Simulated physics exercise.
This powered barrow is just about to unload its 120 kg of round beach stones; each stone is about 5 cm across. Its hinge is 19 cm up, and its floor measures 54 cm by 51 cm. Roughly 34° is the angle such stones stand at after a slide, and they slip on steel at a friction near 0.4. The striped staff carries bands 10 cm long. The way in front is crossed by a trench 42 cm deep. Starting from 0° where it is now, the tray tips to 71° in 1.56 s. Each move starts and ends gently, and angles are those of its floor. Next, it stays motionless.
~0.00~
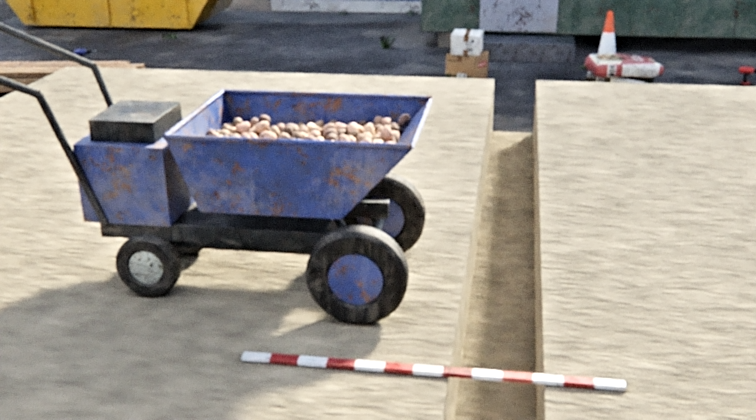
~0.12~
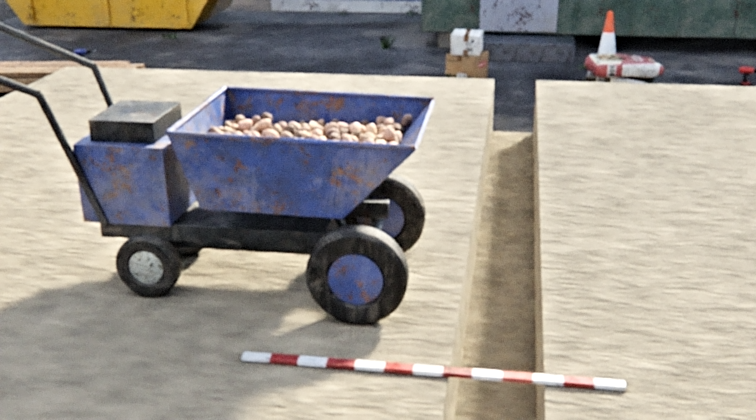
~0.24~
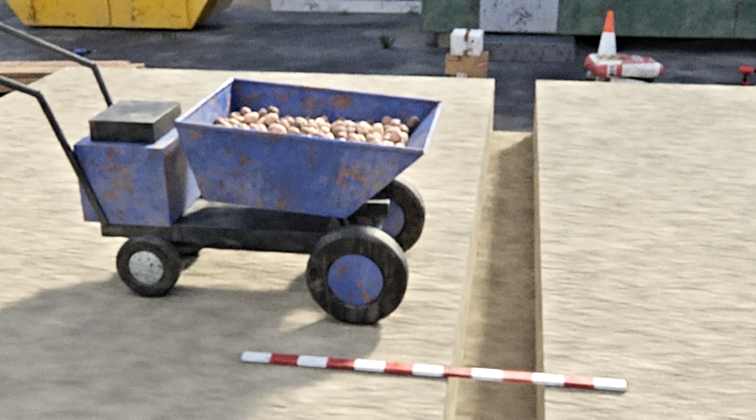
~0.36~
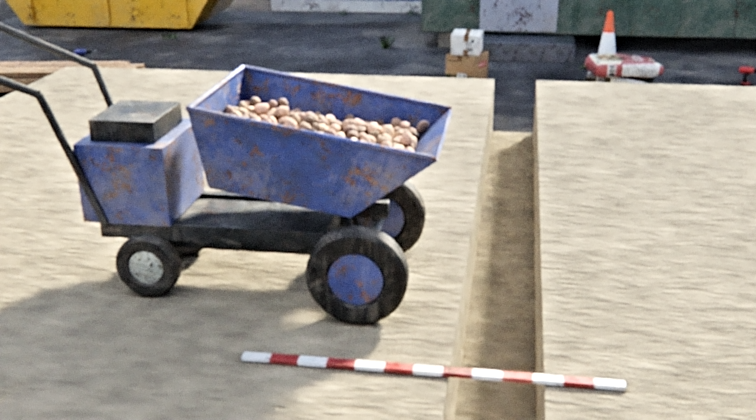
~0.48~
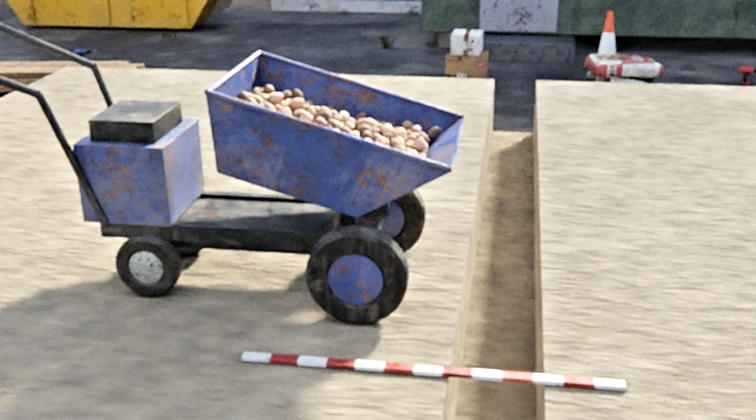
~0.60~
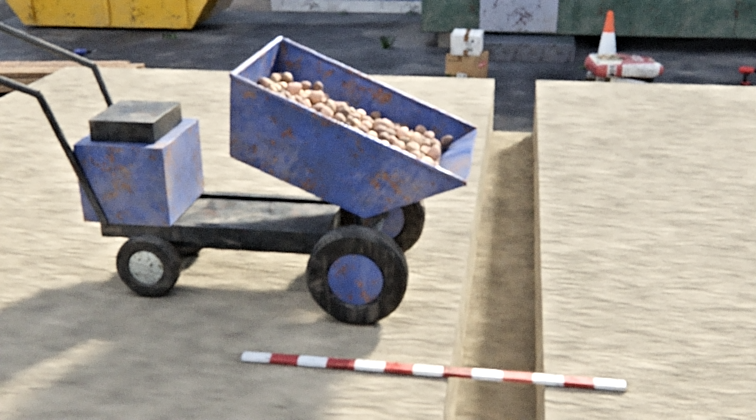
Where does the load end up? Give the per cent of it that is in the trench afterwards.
Some 39 per cent of it.
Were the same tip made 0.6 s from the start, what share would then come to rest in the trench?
Then roughly 25 percent.
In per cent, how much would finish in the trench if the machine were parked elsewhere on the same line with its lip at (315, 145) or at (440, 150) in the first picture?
It'd be around 90 per cent and after that around 20 per cent.
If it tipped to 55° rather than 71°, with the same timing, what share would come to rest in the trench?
It would be close to 45 percent.
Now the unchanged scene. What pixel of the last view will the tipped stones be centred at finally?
Look at roughly (573, 294).
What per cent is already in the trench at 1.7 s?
I'd put it near 15 per cent.
After 1.2 s the floor is at 60°; 99 % in the tray, 1 % in the trench; the foremost stones are at (526, 249).
After 1.7 s the floor is at 71°; 38 % in the tray, 16 % in the trench, 46 % past the trench; the foremost stones are at (684, 293).
After 2.0 s the floor is at 71°; 10 % in the tray, 28 % in the trench, 62 % past the trench; the foremost stones are past the picture's edge.
After 4.0 s the floor is at 71°; 0 % in the tray, 39 % in the trench, 61 % past the trench; the foremost stones are past the picture's edge.
